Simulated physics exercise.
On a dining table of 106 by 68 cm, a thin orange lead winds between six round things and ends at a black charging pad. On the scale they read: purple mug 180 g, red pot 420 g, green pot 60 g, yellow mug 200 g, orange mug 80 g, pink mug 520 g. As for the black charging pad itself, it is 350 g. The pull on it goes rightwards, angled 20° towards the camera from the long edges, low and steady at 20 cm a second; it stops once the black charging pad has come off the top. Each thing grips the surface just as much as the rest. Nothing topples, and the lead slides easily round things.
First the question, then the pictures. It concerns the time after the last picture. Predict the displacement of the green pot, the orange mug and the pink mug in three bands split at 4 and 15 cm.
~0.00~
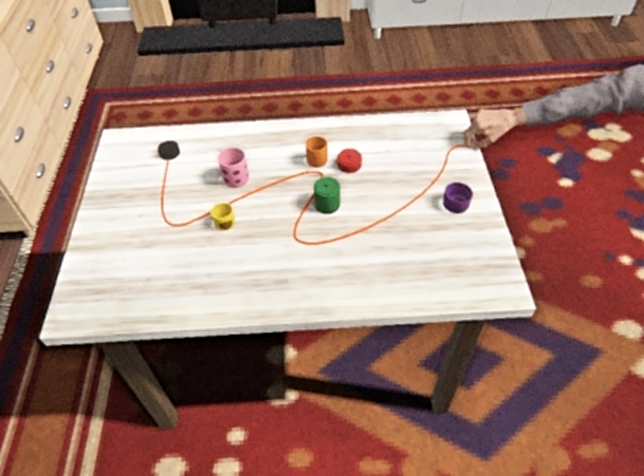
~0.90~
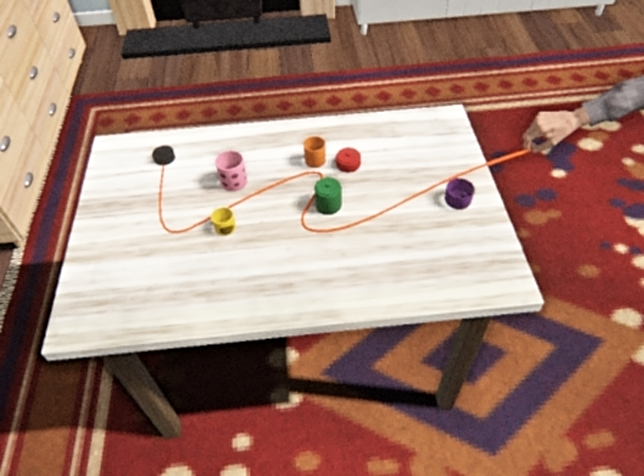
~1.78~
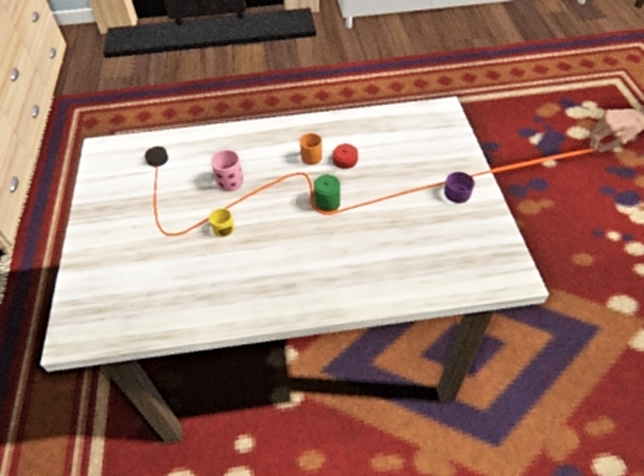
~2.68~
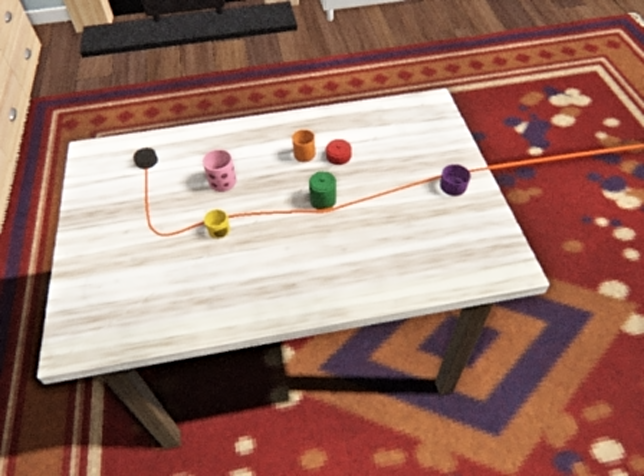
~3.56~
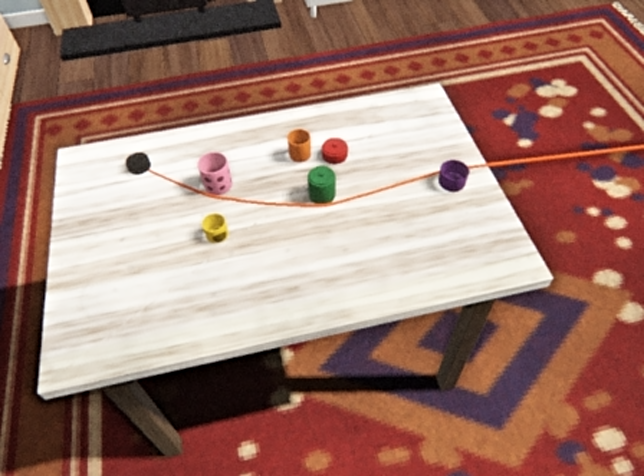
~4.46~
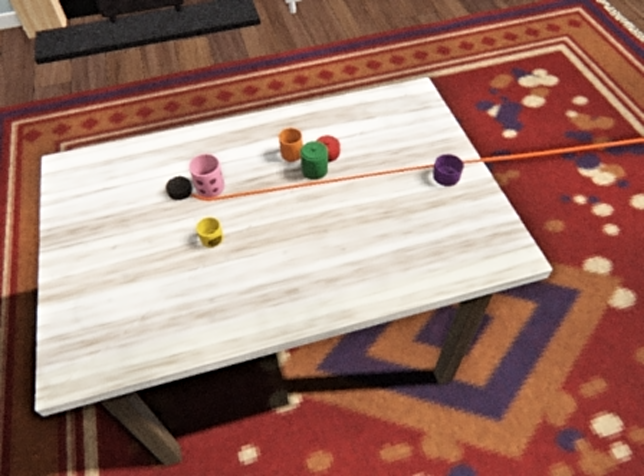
The green pot creeps a fair way, the orange mug stays about where it is, the pink mug stays in the low band.
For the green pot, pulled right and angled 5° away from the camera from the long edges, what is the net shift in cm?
Net shift: Around 12 cm.
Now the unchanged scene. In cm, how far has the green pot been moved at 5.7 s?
By then it has gone around 10 cm.
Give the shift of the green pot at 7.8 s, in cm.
Some 10 cm.
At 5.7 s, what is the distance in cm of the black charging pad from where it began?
By that time it sits around 40 centimetres from where it began.
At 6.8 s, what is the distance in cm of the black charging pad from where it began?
Near enough 58 cm.
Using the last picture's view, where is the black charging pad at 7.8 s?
Around (446, 155).
By 5.7 s the black charging pad has slid 39 cm, and the shifts are, green pot 10 cm, pink mug 2 cm.
By 6.8 s the black charging pad has slid 59 cm, and the shifts are, green pot 10 cm, pink mug 2 cm.
By 7.8 s the black charging pad has slid 79 cm, and the shifts are, green pot 10 cm, purple mug 3 cm, pink mug 2 cm.
By 8.6 s the black charging pad is off the top, and the shifts are, green pot 10 cm at (314, 147), purple mug 3 cm, pink mug 2 cm at (211, 161), orange mug 0 cm at (290, 136).
